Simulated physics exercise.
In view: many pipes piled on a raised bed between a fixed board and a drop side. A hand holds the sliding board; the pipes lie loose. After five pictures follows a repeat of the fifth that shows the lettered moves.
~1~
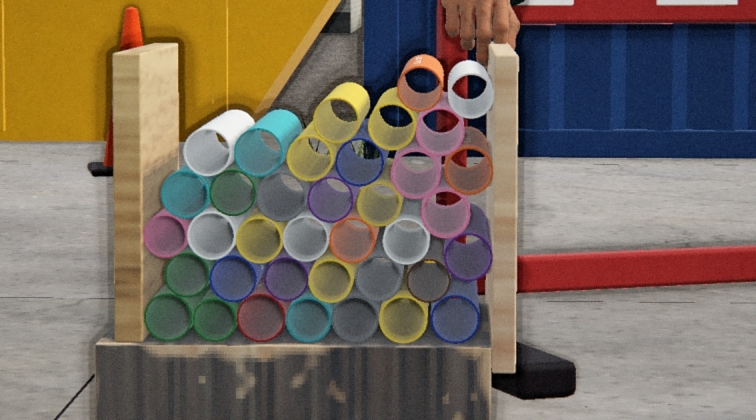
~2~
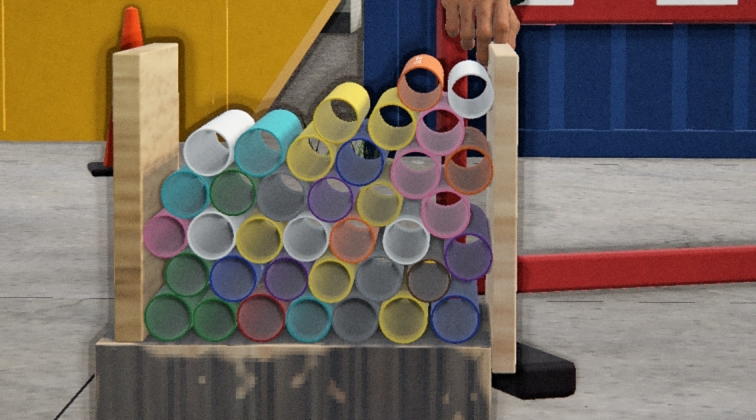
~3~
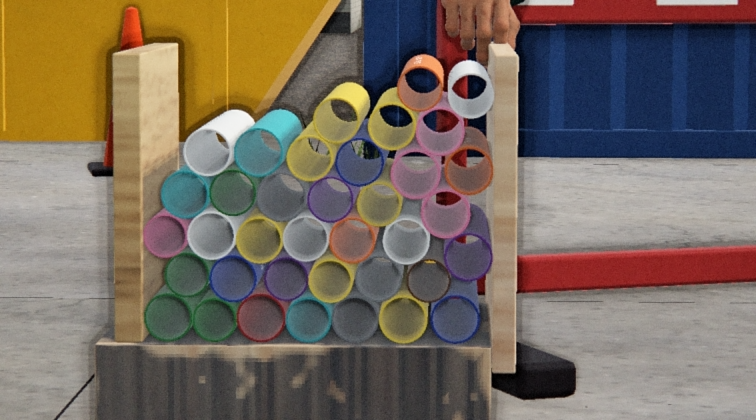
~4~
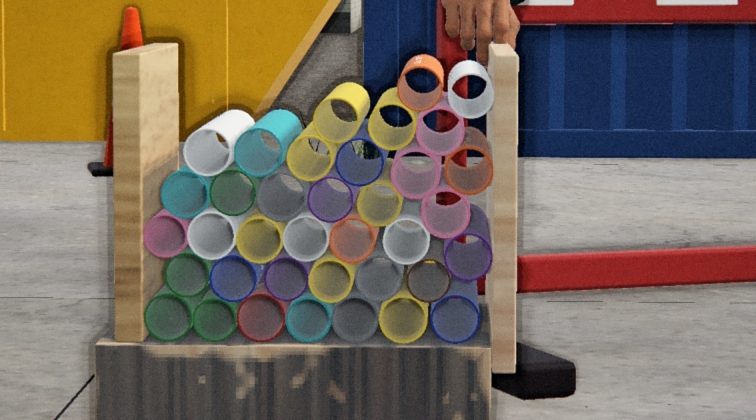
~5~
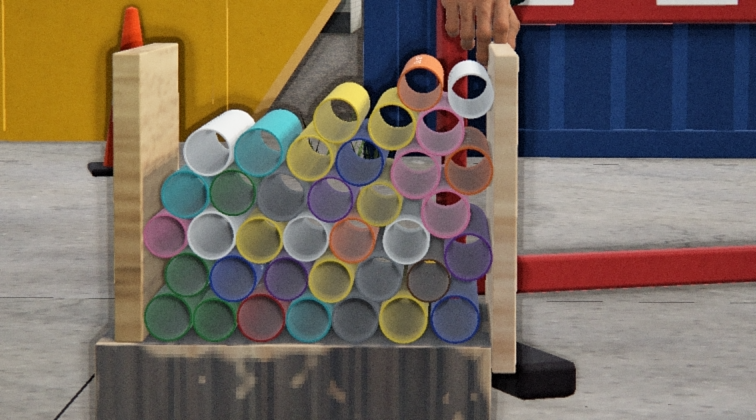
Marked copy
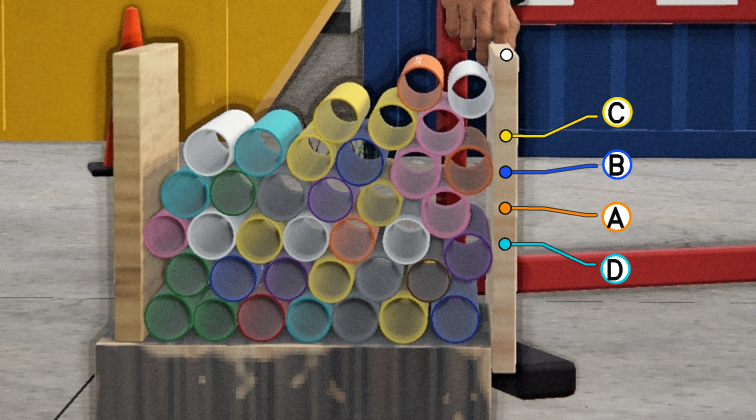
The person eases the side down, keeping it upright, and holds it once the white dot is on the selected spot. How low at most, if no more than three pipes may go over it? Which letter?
Lower it to A and no more.
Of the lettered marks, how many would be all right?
Three of the four.
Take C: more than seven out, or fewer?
At C, fewer than seven.
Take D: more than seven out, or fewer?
At D, fewer than seven.
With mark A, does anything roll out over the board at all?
Yes, at A.
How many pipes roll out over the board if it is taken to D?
It comes to four.
On the marked copy, A at (505, 209); B at (505, 173); C at (506, 136); D at (505, 245); the white dot at (506, 55).
Following A. Soon after the start, top of the board (494, 128).
Later, top of the board (493, 208).
In the end, top of the board (493, 208), one out over the board.
As for the rest, B one out over the board; C none out over the board; D four out over the board.
